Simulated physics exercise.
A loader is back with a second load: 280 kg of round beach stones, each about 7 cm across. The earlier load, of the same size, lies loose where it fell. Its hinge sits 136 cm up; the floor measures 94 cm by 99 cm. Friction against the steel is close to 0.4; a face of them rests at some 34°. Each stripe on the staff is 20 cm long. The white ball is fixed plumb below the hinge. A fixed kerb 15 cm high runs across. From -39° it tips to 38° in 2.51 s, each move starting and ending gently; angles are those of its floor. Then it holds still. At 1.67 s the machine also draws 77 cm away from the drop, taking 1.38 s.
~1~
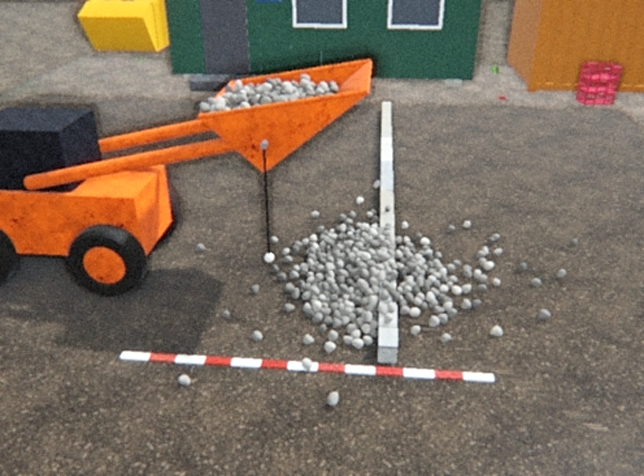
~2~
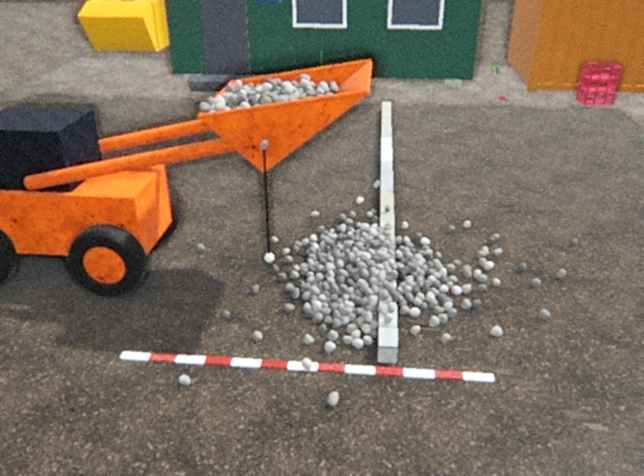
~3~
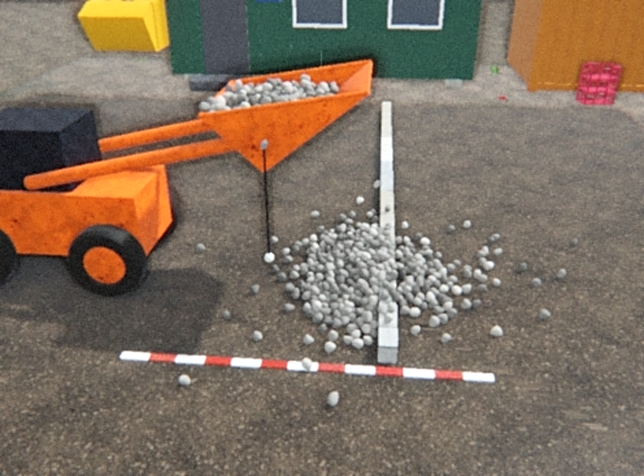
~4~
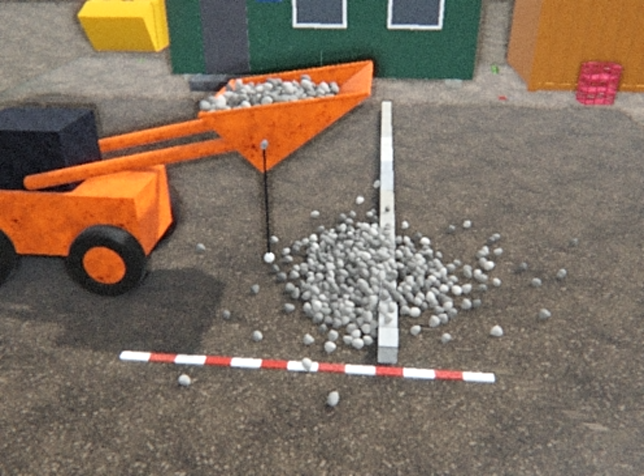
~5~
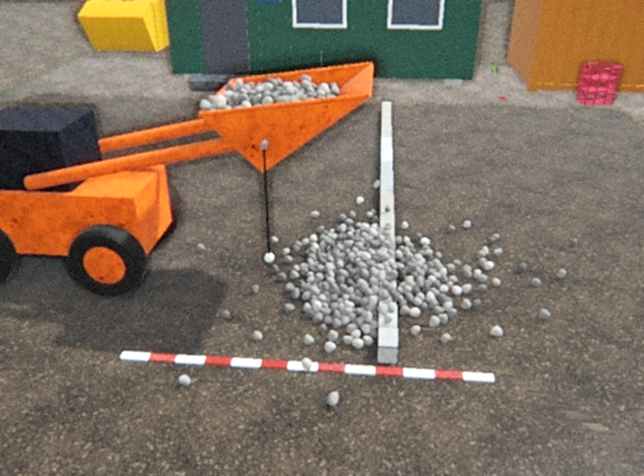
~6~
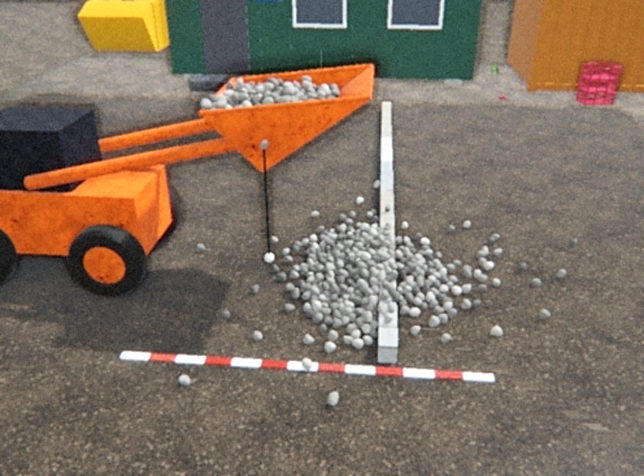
An orange loader holding a raised bucket of grey stones almost still beside a loose stone pile lying across a pale kerb.
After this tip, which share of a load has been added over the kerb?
Roughly 26 per cent of a load more.
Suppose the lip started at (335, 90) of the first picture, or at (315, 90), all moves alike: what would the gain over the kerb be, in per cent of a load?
First some 5, then 0 per cent.
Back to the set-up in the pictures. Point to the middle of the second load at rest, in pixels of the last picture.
Their middle is at about (348, 265).
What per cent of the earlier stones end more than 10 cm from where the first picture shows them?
Roughly 15 per cent of them.
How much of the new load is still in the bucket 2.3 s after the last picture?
About 0 per cent.
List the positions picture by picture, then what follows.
The bucket is at -39°, its lip at (368, 92); the top of the load is at (289, 86). The earlier load is highest near (380, 247), 25 cm above ground level, 80 % on this side of the kerb, 20 % over the kerb, in the first picture.
The bucket is at -39°, its lip at (368, 92); the top of the load is at (285, 85), in the second picture.
Lip at (368, 93), floor tilted -38°, highest stones at (285, 85), in the third picture.
Lip at (369, 94), floor tilted -38°, highest stones at (285, 86), in the fourth picture.
Lip at (370, 96), floor tilted -37°, highest stones at (279, 85), in the fifth picture.
Lip at (370, 98), floor tilted -36°, highest stones at (280, 85), in the sixth picture.
Then, 1.6 s after the last picture the floor is at 26°; in per cent of one load, 91 in the bucket, 89 on this side of the kerb, 20 over the kerb; the foremost stones are at (527, 262).
Then, 2.3 s after the last picture the floor is at 38°; in per cent of one load, 0 in the bucket, 156 on this side of the kerb, 44 over the kerb; the foremost stones are at (534, 275).
Then, 3.2 s after the last picture the floor is at 38°; in per cent of one load, 0 in the bucket, 154 on this side of the kerb, 46 over the kerb; the foremost stones are at (556, 282).
Then, 5.7 s after the last picture the floor is at 38°; in per cent of one load, 0 in the bucket, 154 on this side of the kerb, 46 over the kerb; the foremost stones are at (556, 282). Net gain over the kerb, 26.
